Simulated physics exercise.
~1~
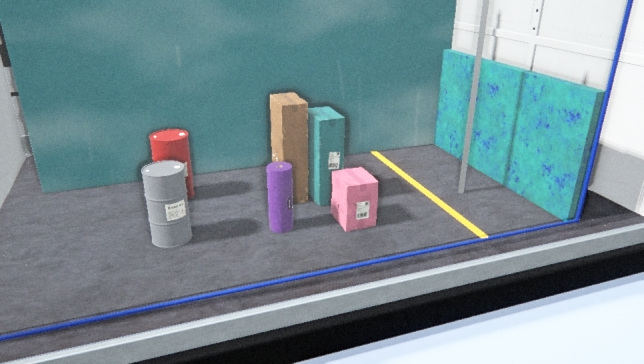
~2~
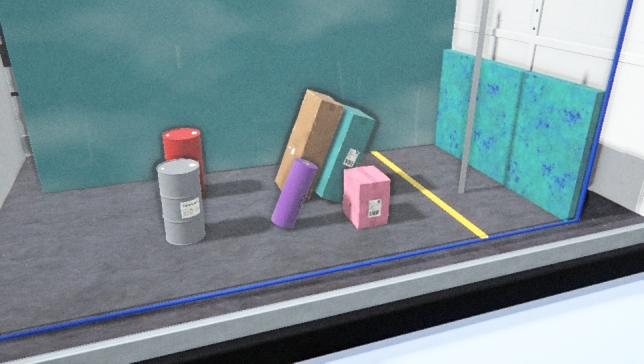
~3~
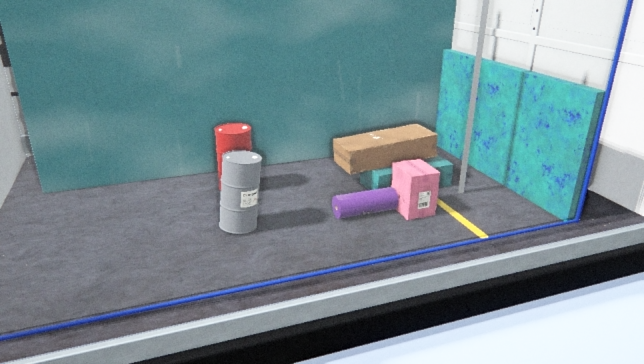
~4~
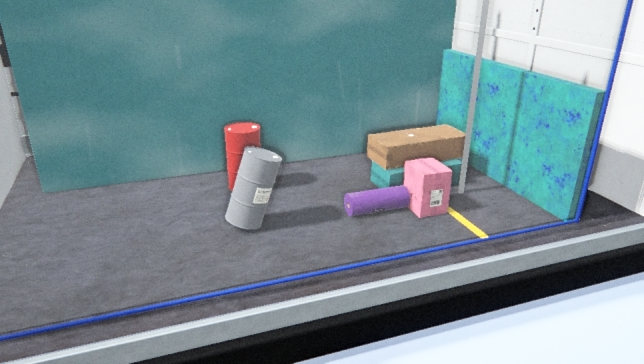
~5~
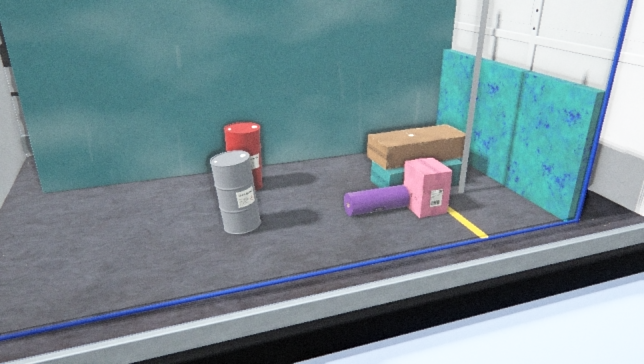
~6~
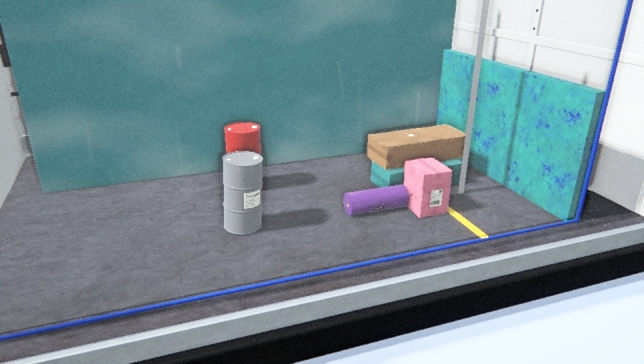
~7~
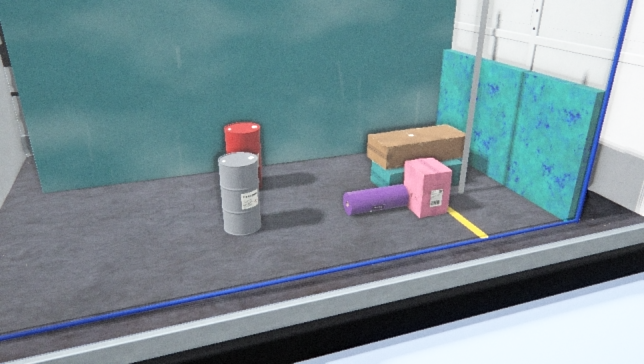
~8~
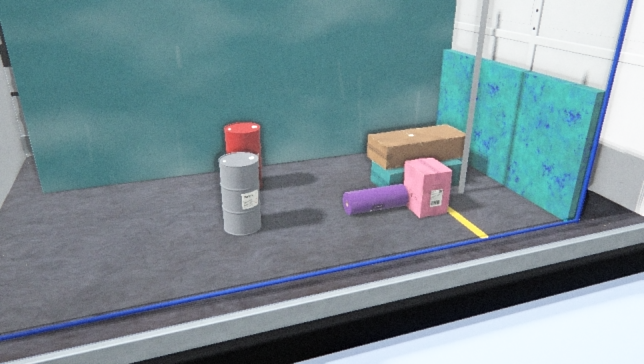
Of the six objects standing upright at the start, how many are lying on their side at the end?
Three of them end up on their side, the brown tall box, the teal tall box and the purple roll.
